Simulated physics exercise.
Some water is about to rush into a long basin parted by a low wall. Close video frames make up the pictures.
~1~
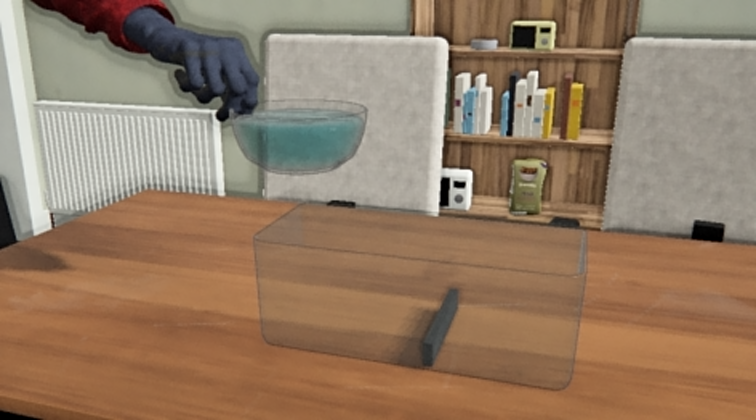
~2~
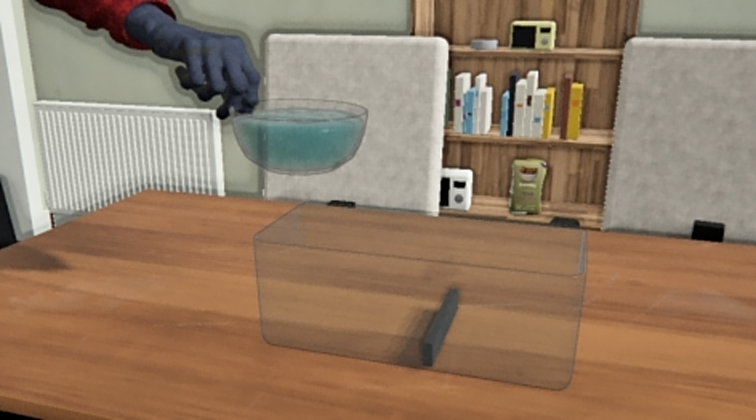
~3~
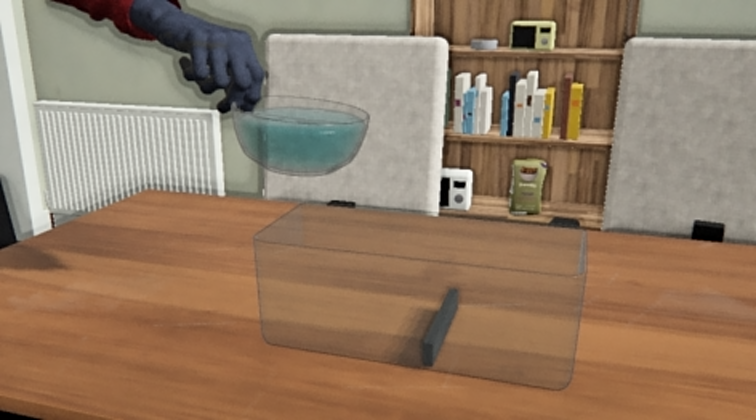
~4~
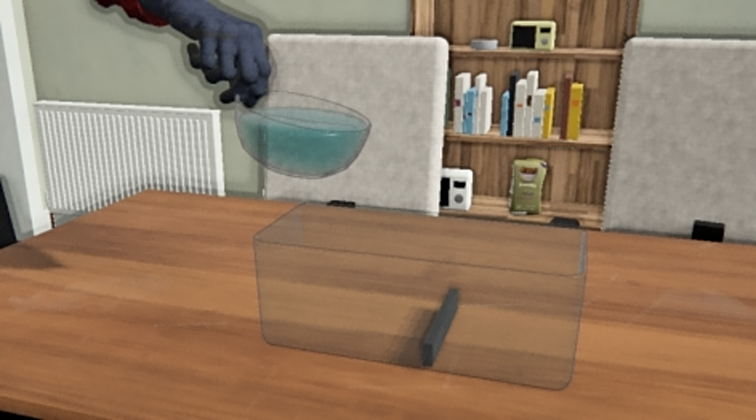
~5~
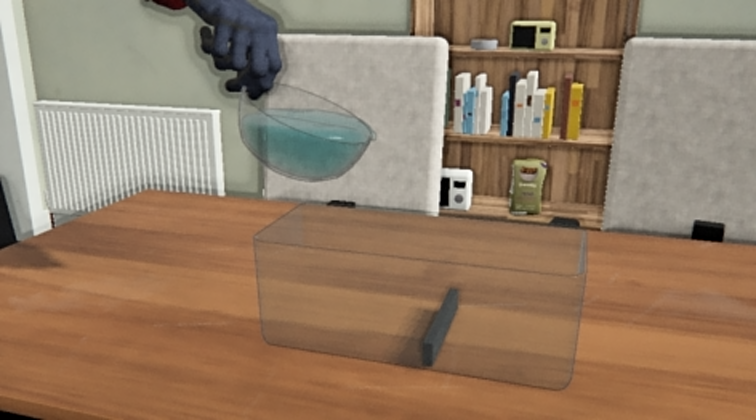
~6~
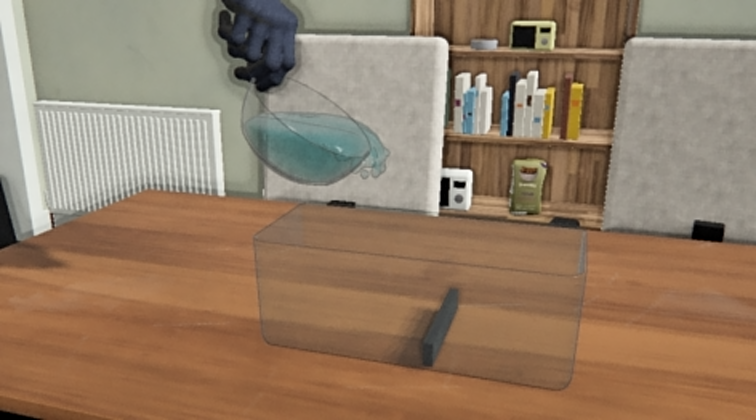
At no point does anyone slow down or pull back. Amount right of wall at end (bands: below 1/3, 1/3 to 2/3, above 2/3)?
Below 1/3.
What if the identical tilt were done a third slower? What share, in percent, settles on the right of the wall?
Result: Roughly 20 %.
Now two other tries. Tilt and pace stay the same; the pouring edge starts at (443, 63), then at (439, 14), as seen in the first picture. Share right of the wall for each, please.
65 % and 65 %.
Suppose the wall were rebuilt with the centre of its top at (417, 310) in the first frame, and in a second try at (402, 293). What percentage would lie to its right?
First try close to 40 percent, second try close to 50 percent.
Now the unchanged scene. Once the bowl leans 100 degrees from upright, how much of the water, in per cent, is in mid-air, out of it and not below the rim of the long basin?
It's about 15 per cent.
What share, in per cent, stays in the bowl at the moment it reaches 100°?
I'd put it at some 5 in a hundred.
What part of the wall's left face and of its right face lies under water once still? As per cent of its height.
Left near 70; right near 30.
A moment on, the bowl is tipped right over and 7 per cent is still to pour, 76 is left of the wall and 3 right of it.
Next, the bowl is tipped right over and 0 per cent is still to pour, 82 is left of the wall and 16 right of it.
Then the bowl is tipped right over and 0 per cent is still to pour, 77 is left of the wall and 22 right of it.
Later the bowl is tipped right over and 0 per cent is still to pour, 76 is left of the wall and 23 right of it.
Finally, 76 per cent lies left of the wall, 23 right of it and 1 outside.
